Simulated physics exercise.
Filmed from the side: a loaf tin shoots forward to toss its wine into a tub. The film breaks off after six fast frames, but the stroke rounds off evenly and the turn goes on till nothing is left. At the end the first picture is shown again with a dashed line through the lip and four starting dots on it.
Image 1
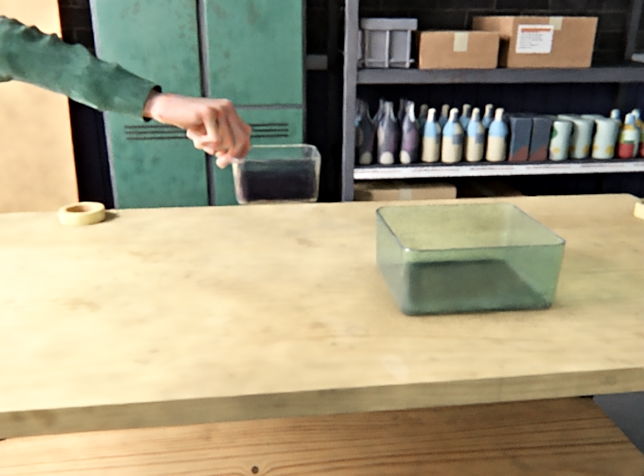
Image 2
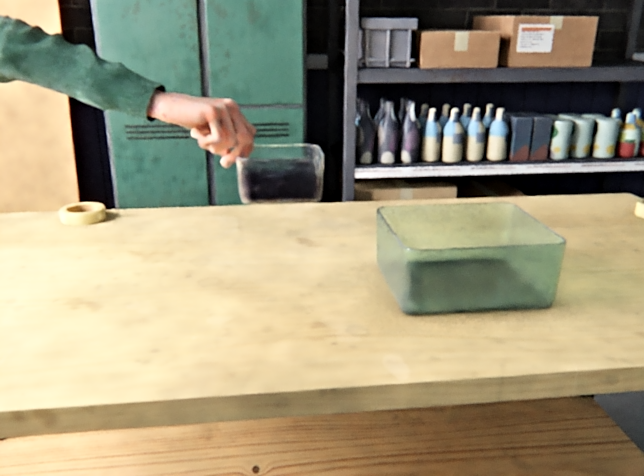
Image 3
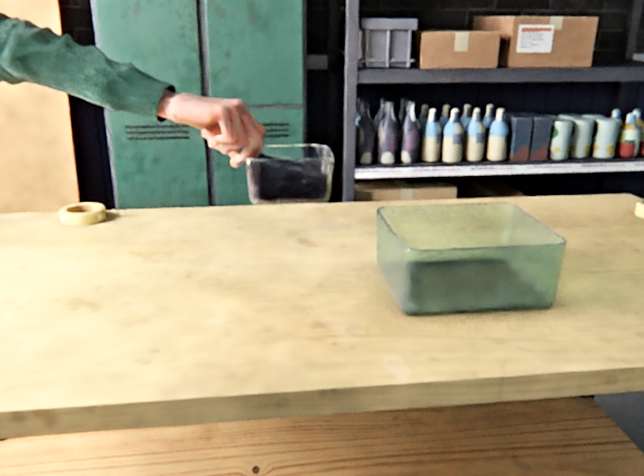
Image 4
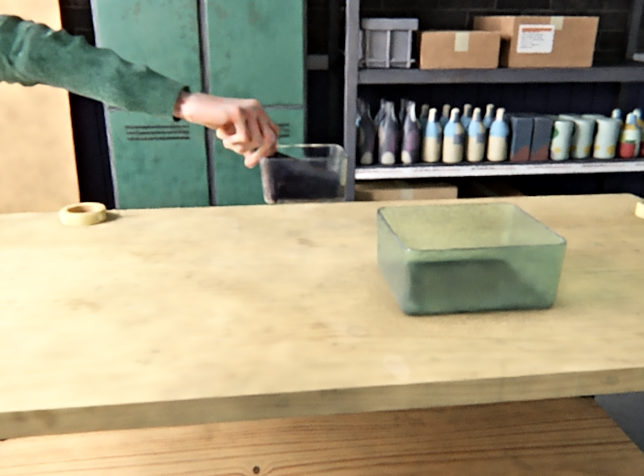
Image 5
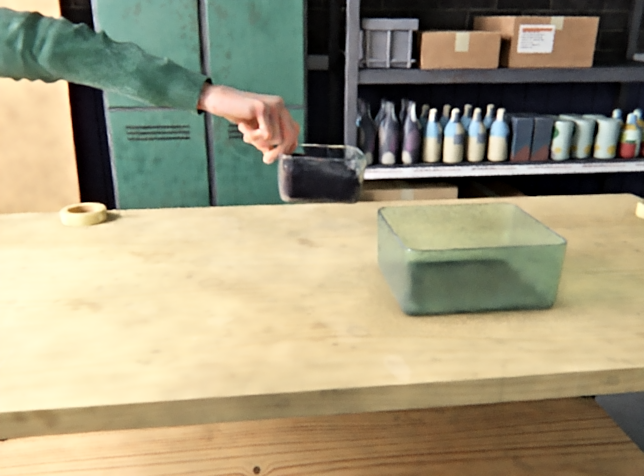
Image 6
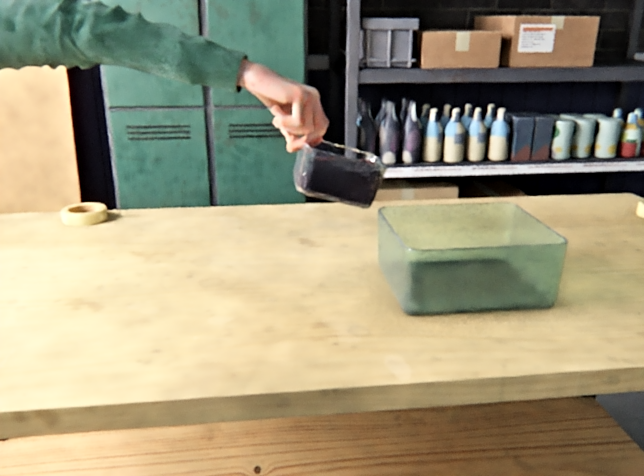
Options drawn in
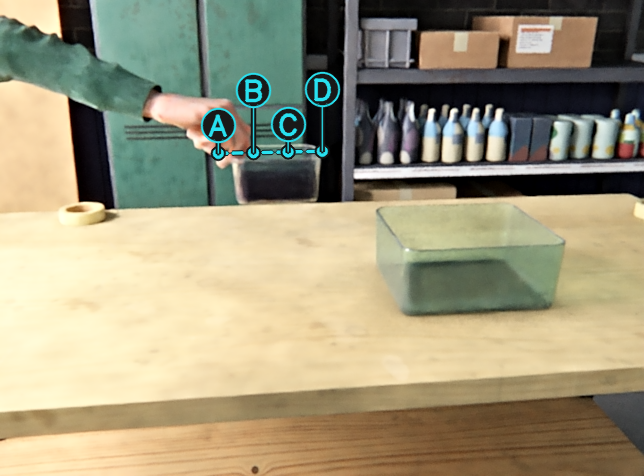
Above a wooden table, a hand moves a small clear container right and tilts it.
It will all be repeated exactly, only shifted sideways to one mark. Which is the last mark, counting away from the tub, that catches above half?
Spot C just does it.
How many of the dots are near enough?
Two.
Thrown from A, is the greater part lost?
Yes, it does.
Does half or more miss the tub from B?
Yes.
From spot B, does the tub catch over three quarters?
No, less.
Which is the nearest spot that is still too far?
The answer is B.
On the marked copy, A at (218, 153); B at (253, 152); C at (288, 152); D at (322, 151).
If A is chosen, about 0 % lands in the tub, 99 % falls short.
If B is chosen, about 22 % lands in the tub, 76 % falls short.
If C is chosen, about 73 % lands in the tub, 25 % falls short and 3 % goes beside or beyond.
If D is chosen, about 96 % lands in the tub, 1 % falls short and 3 % goes beside or beyond.
